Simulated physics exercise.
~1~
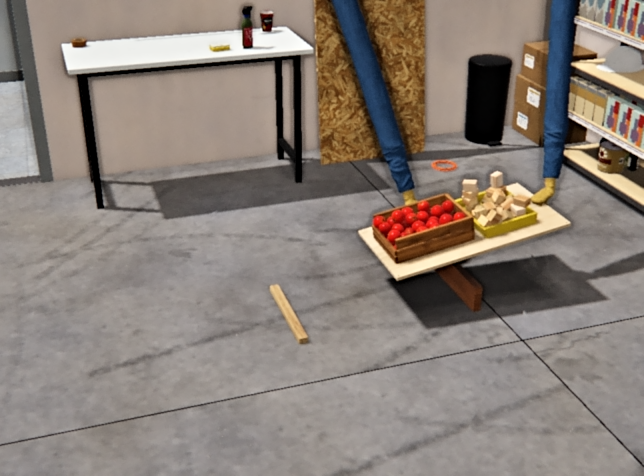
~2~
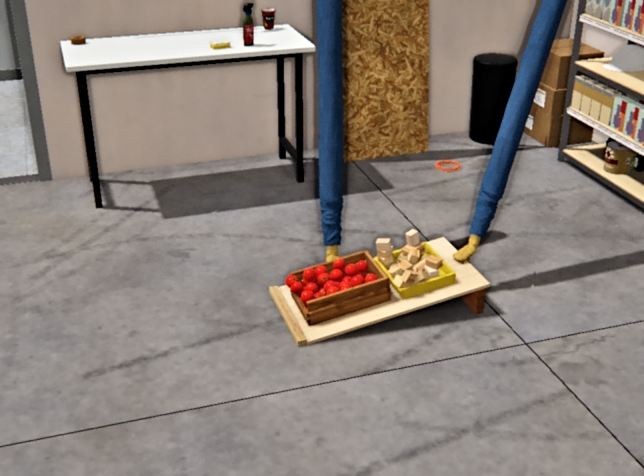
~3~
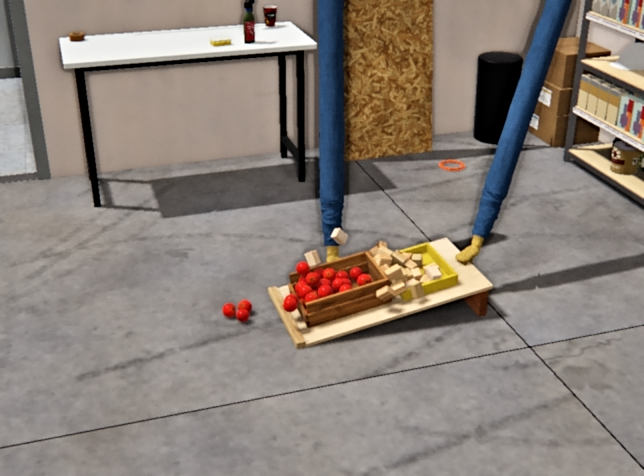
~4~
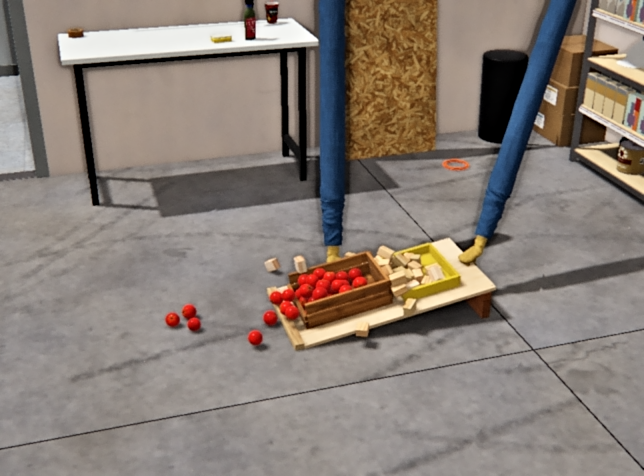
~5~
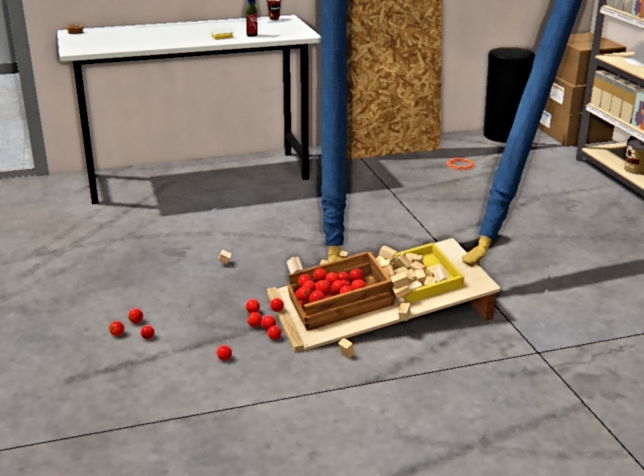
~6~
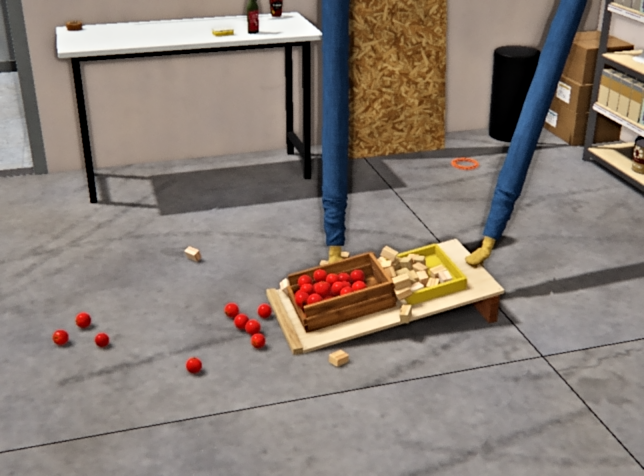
We see a tilted board carrying a wooden basket of tomatoes and a yellow basket of timber offcuts move left and stop against a batten on the floor; several tomatoes and offcuts spill out, tomatoes rolling left, while most of the load stays on the board.
